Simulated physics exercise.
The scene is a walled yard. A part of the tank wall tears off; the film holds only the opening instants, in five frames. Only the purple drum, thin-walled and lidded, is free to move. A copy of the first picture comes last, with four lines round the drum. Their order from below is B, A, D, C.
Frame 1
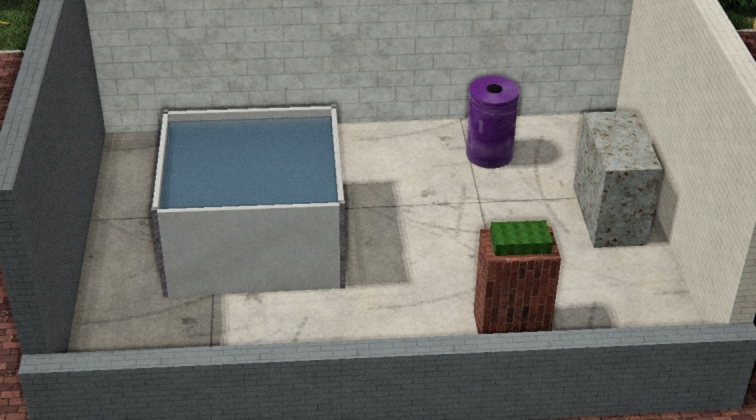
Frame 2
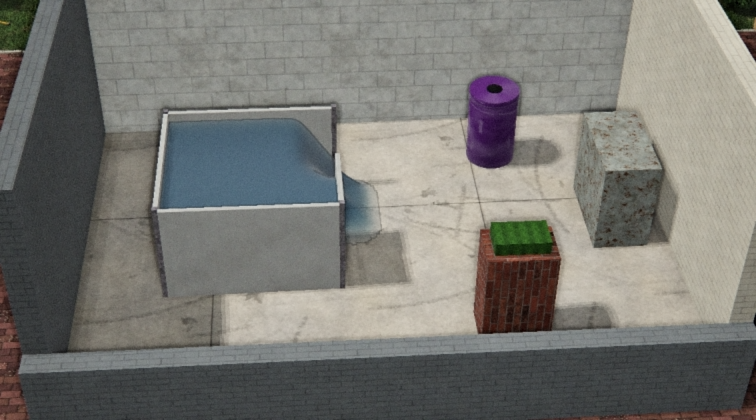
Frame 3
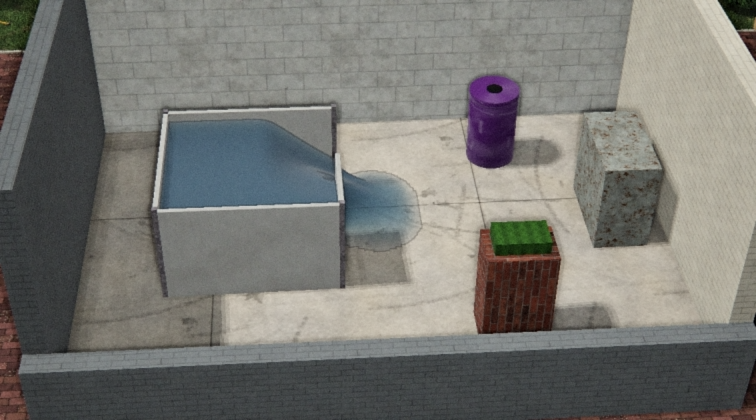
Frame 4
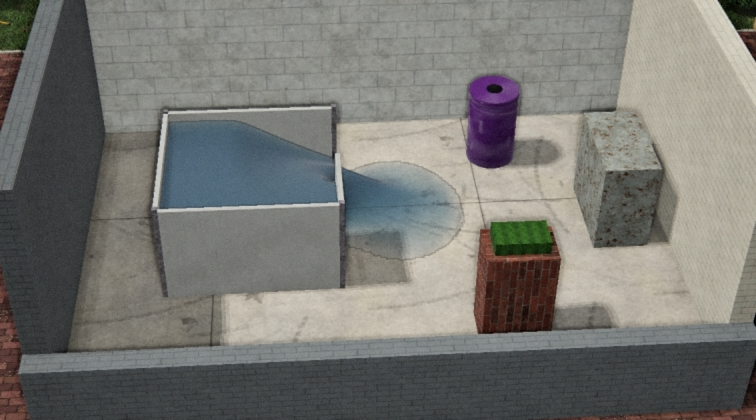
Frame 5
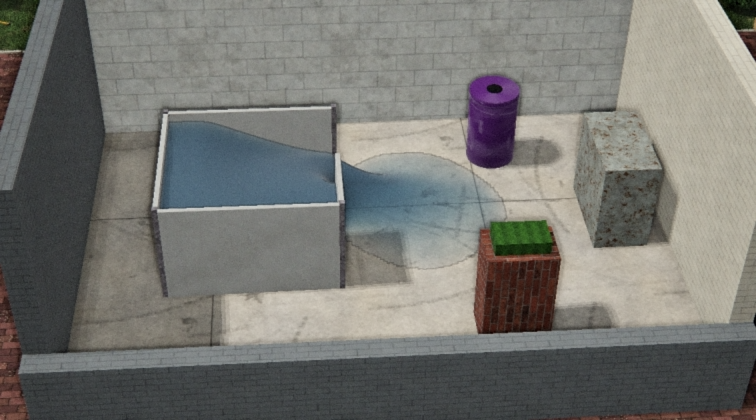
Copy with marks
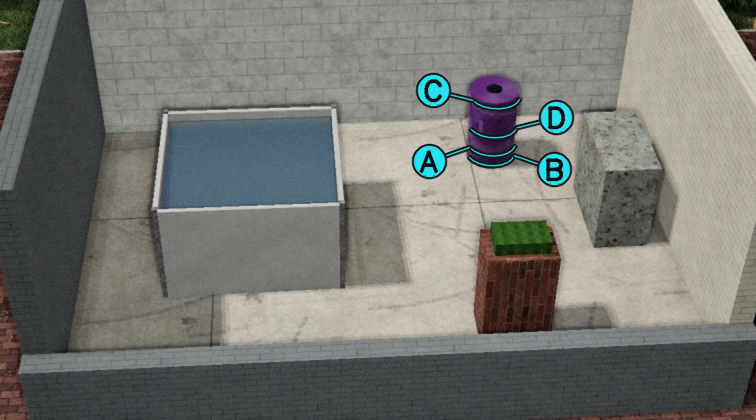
Water pouring through a gap in the right side of a white tank and spreading across a walled yard towards a still purple drum.
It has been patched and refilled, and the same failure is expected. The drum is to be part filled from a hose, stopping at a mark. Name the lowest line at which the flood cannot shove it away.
Use line C.
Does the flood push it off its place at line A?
Yes.
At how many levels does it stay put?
One of the four.
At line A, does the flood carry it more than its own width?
Yes.
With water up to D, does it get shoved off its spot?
Yes, that goes wrong.
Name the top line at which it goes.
The answer is D.
In cyan, A at (494, 156); B at (494, 165); C at (499, 108); D at (496, 137); from the bottom up B, A, D, C.
Choosing A, it is pushed about 3 times its own width away.
Choosing B, it is pushed about 3 times its own width away.
Choosing C, it does not move.
Choosing D, it is pushed about its own width away.
